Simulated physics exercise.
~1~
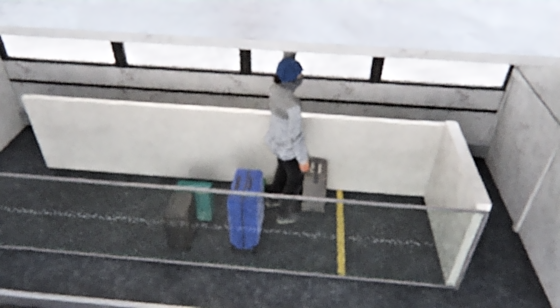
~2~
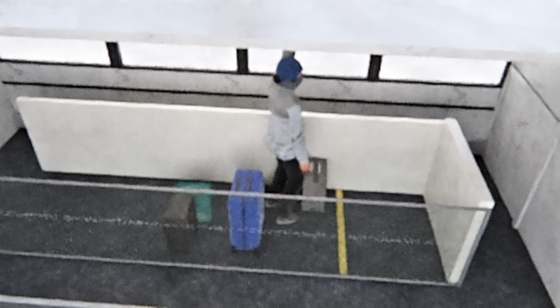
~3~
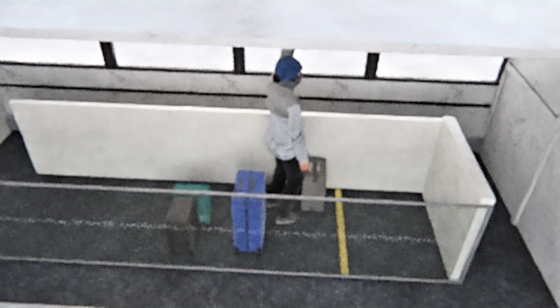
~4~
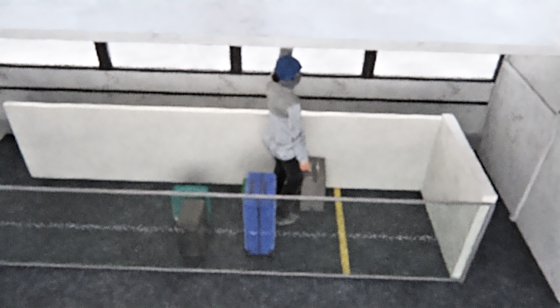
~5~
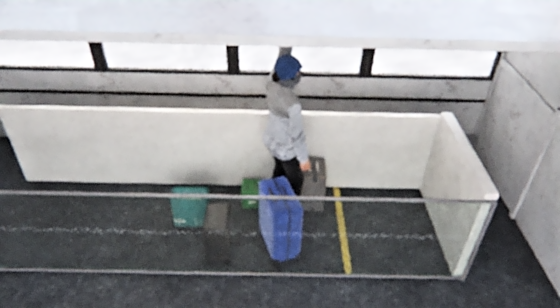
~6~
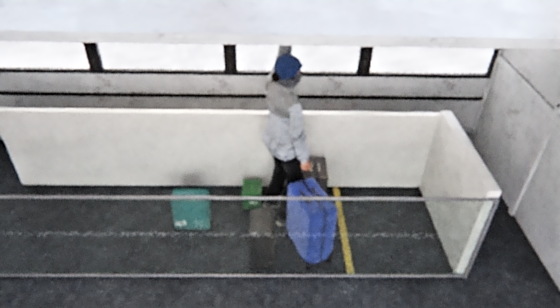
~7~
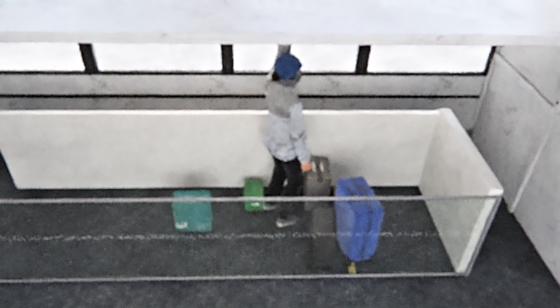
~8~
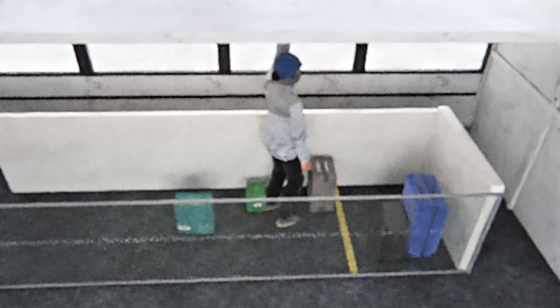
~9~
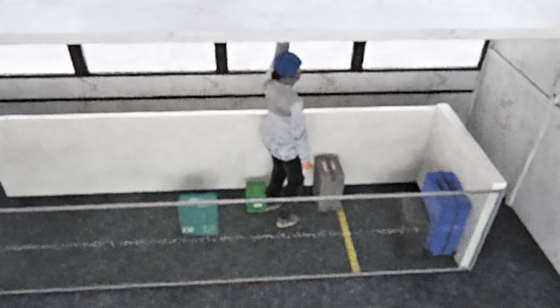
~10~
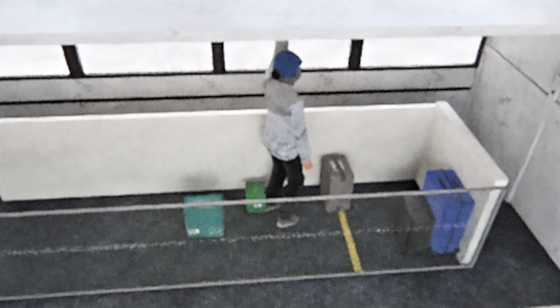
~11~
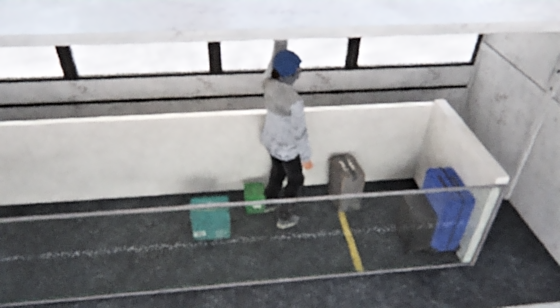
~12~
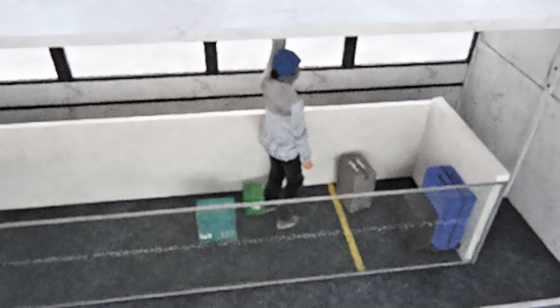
The footage shows a person in a blue cap standing still in a walled bay as a blue case and a dark case roll right across a yellow line, stopping near the end wall, while a grey case slides slightly past the line and teal and green boxes remain short of it.
